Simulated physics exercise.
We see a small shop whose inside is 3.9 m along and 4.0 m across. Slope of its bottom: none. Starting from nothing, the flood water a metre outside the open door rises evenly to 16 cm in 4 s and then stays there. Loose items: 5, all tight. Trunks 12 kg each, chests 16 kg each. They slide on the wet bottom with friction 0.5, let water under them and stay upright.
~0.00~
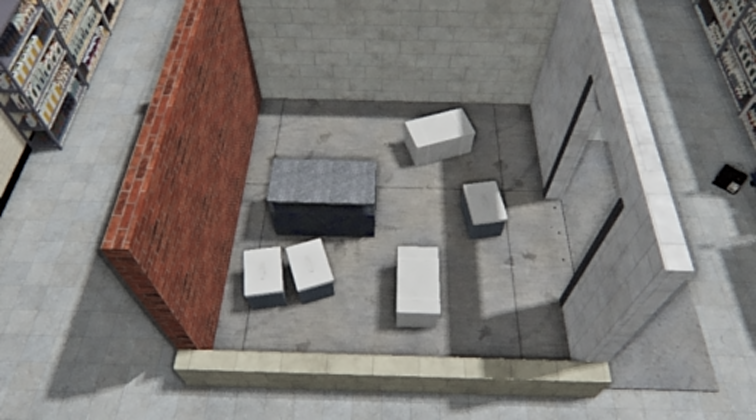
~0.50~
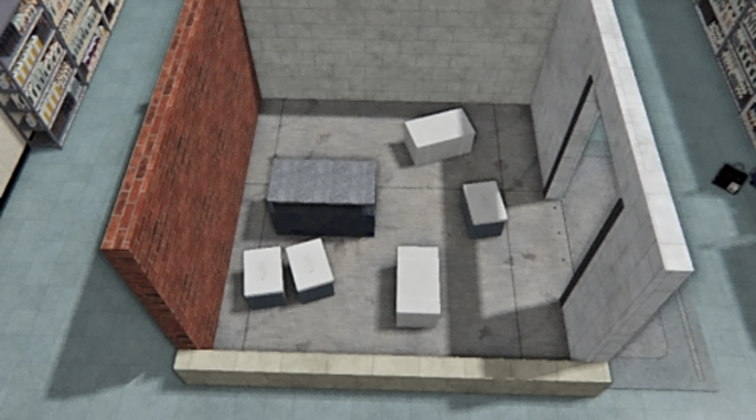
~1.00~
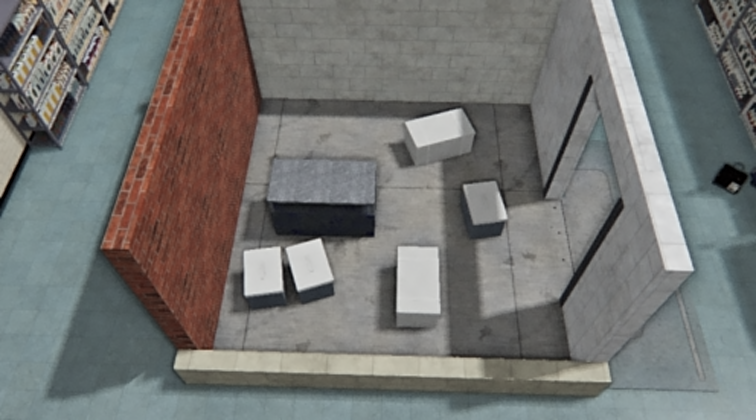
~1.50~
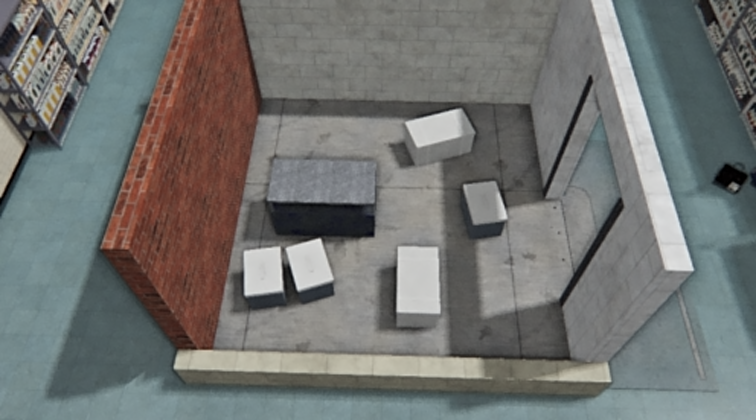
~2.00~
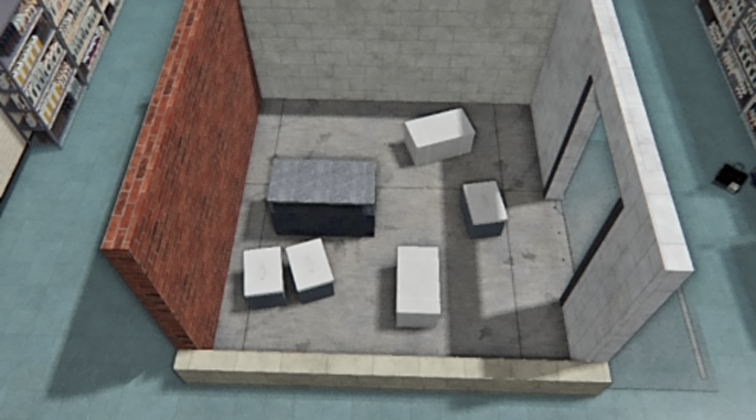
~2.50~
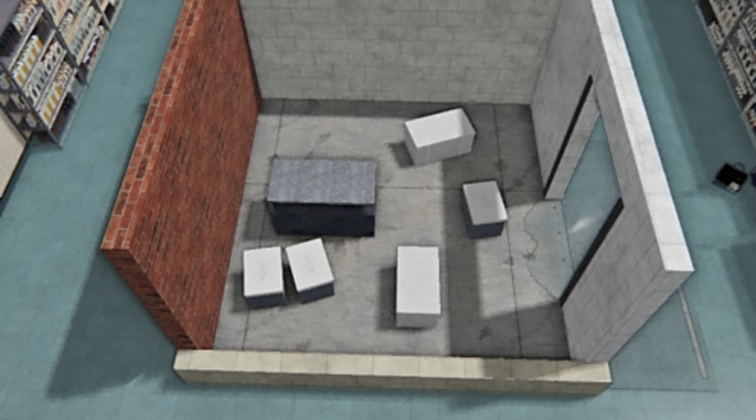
To begin with, a small roofless room with a red brick wall on the left holds a dark block and five pale boxes on a dry grey floor. Blue-green water then surrounds the walls outside, and finally a thin patch creeps in through the opening on the right while every box stays still.
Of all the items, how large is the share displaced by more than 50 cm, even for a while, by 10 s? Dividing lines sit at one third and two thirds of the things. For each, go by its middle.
My call: One to two thirds of them.
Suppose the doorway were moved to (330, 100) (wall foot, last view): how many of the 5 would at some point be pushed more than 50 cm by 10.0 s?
Then it comes to 0.
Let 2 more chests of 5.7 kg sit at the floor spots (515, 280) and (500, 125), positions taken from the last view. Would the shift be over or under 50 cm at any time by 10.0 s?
First one exceeds it, second one exceeds it.
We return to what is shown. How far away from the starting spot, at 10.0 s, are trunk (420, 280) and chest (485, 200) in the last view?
Respectively 200 and 100 centimetres.
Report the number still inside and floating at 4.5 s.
Total: 0.
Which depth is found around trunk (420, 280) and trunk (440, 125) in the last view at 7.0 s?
Around 6 cm and 3 cm.
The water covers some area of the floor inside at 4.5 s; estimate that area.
Around 4.5 m2 of it.
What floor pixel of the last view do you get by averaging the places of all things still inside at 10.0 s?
Centred roughly on (333, 225).
After 3.5 s 0 of 5 are over 50 cm from their spots; 0 afloat.
After 4.5 s 0 of 5 are over 50 cm from their spots; 0 afloat.
After 7.0 s 3 of 5 are over 50 cm from their spots; 1 afloat.
After 10.0 s 3 of 5 are over 50 cm from their spots, and 3 have been at some point; 3 afloat.
